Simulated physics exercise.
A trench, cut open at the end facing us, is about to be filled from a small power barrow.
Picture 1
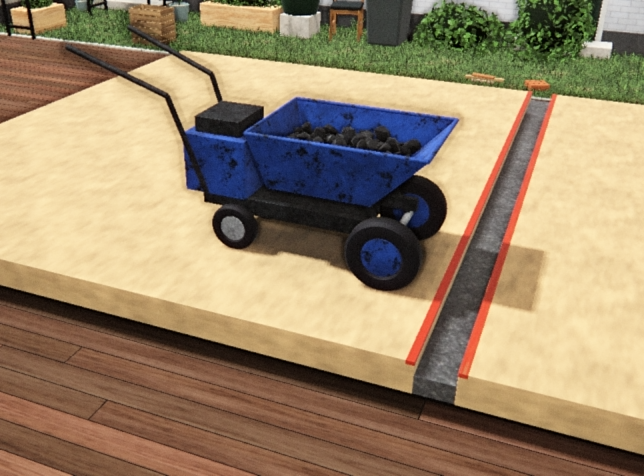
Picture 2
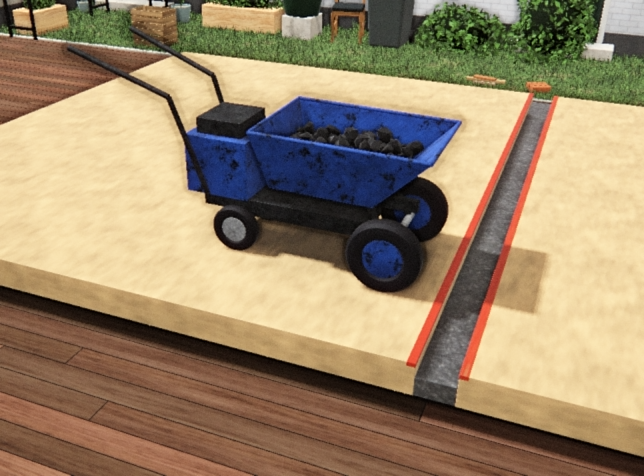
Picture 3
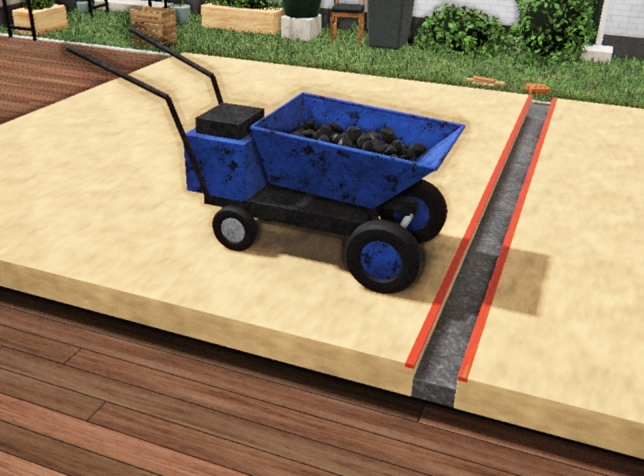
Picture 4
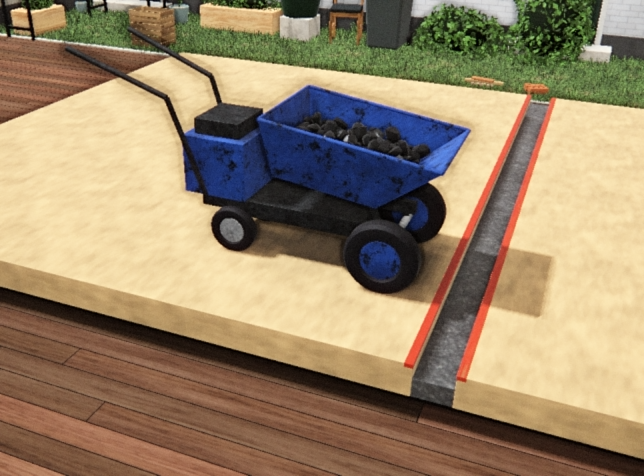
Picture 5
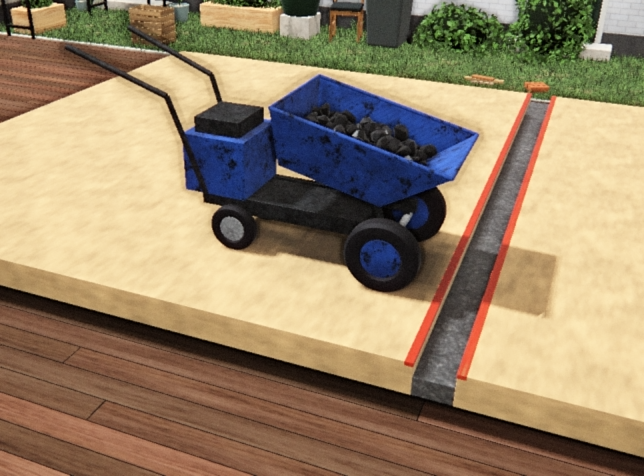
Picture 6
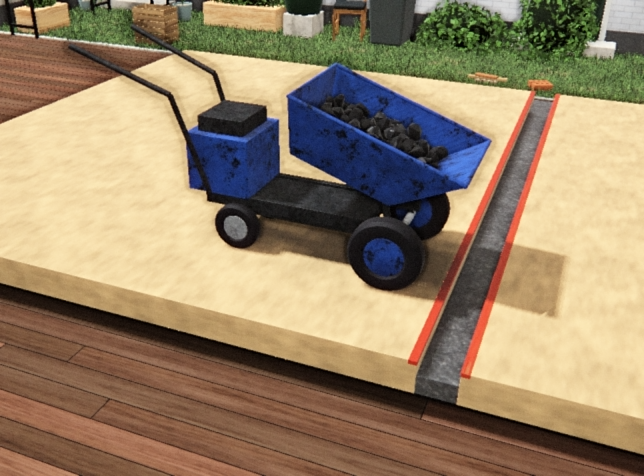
The video shows a blue power barrow loaded with dark lumps standing on a pale slab beside a narrow, red-edged trench. Its skip starts level, then gradually tilts toward the trench on the right, the lumps staying inside.
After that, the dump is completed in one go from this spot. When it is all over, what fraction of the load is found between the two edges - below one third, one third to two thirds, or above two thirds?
A fraction below one third is found there.
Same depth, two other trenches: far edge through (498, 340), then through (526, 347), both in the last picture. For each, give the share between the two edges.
First case 10 %, second case 50 %.
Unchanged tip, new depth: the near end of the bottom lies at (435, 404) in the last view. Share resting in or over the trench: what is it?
Something like 0 %.
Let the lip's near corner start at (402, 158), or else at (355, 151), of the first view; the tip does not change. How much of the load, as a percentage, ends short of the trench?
Roughly 0 per cent at the first spot and 10 per cent at the second.
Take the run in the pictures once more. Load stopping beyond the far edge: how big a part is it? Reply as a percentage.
It works out to close to 85 per cent.
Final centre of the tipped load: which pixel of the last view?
About pixel (555, 288).
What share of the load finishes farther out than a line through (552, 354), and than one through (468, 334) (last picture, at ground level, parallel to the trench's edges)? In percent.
In turn 40 and 90 in a hundred.
Soon after the last picture, skip tipped steeply; all in the skip.
A little later, skip tipped right over; about two thirds in the skip; about a third beyond it; a stray few falling.
Later still, skip tipped right over; a small part in the skip; a stray few in or heaped over the trench; most beyond it.
At rest, skip tipped right over; a small part in the skip; a stray few in or heaped over the trench; most beyond it.
